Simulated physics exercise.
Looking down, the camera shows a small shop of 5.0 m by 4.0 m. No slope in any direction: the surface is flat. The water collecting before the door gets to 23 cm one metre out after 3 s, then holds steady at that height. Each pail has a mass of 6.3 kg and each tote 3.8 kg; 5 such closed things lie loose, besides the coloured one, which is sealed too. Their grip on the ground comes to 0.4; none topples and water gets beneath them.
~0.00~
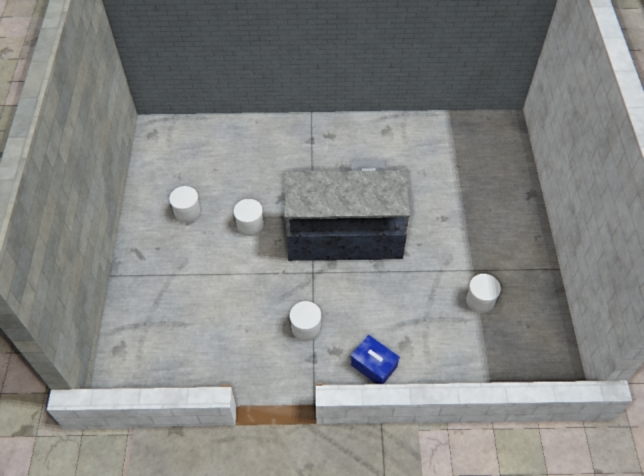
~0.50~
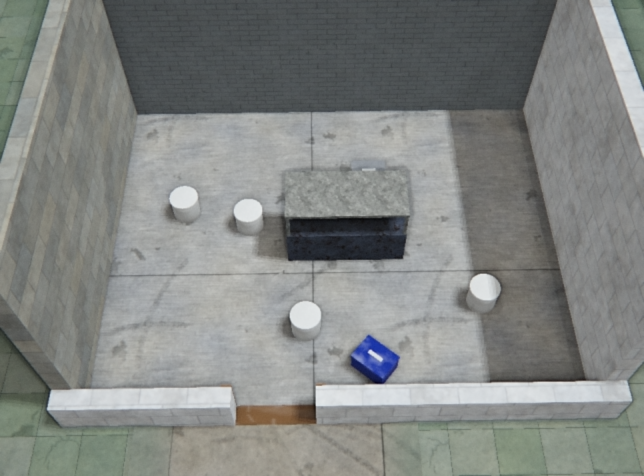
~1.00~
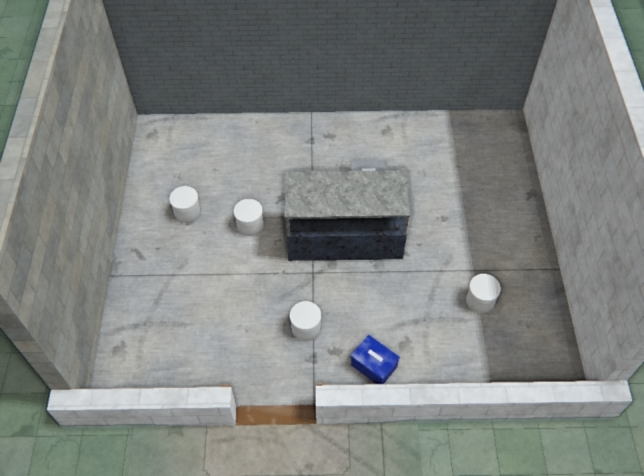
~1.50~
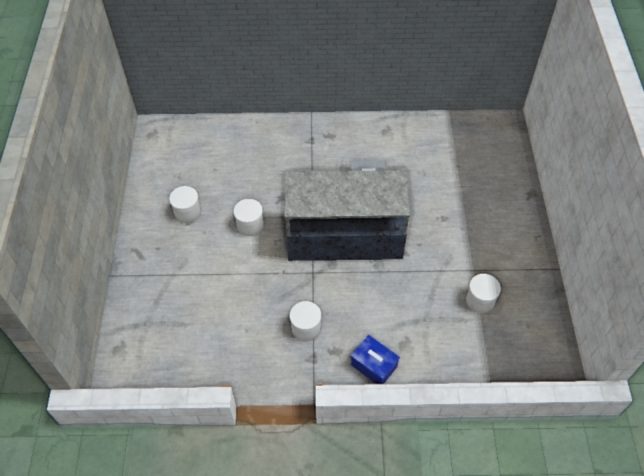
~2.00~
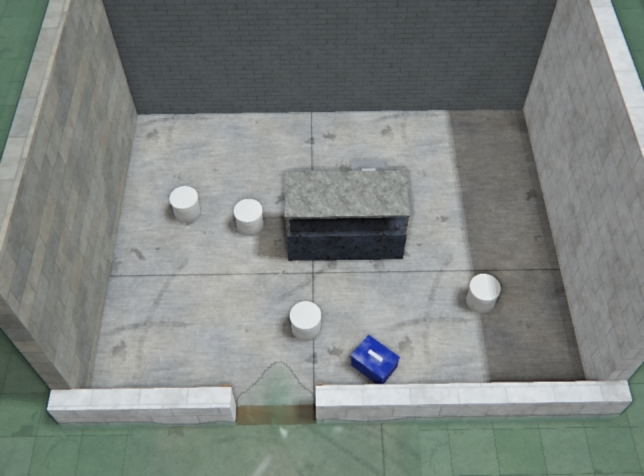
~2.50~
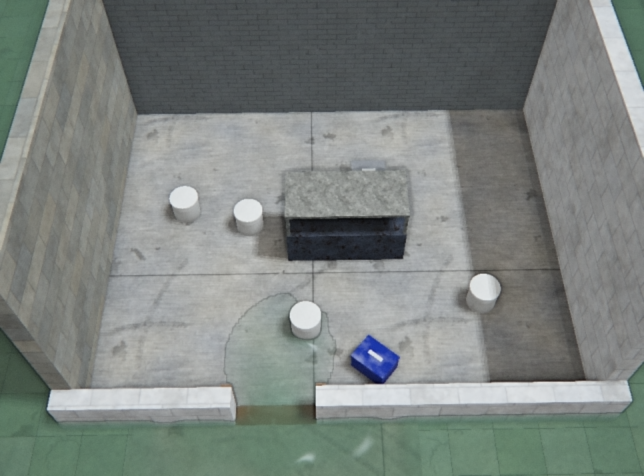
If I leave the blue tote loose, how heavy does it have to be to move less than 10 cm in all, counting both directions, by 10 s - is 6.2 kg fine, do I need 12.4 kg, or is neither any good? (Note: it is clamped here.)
6.2 kg is fine.
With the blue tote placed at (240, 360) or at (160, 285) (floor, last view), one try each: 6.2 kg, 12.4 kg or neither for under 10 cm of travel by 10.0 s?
Respectively, neither option succeeds and the heavy option is needed.
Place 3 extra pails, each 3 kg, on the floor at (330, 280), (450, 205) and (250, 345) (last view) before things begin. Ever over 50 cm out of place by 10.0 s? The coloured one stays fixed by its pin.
Spot one crosses the limit, spot two stays inside, spot three crosses the limit.
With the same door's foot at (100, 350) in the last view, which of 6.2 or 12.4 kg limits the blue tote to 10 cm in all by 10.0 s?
Then no option works.
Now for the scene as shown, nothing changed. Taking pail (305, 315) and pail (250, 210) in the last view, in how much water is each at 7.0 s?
About 4 and 4 cm.
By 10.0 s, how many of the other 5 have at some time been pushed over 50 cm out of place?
The total is 3.
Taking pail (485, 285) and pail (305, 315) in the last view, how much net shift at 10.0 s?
Respectively 0 and 150 centimetres.
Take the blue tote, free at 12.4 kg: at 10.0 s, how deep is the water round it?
3 cm, roughly.
After 3.5 s the blue tote would be 0 cm from its start with 6.2 kg and 0 cm from its start with 12.4 kg; 1 cm of water round it then.
After 4.5 s the blue tote would be 0 cm from its start with 6.2 kg and 0 cm from its start with 12.4 kg; 1 cm of water round it then.
After 7.0 s the blue tote would be 0 cm from its start with 6.2 kg and 0 cm from its start with 12.4 kg; 2 cm of water round it then.
After 10.0 s the blue tote would be 0 cm from its start with 6.2 kg and 0 cm from its start with 12.4 kg; 3 cm of water round it then.
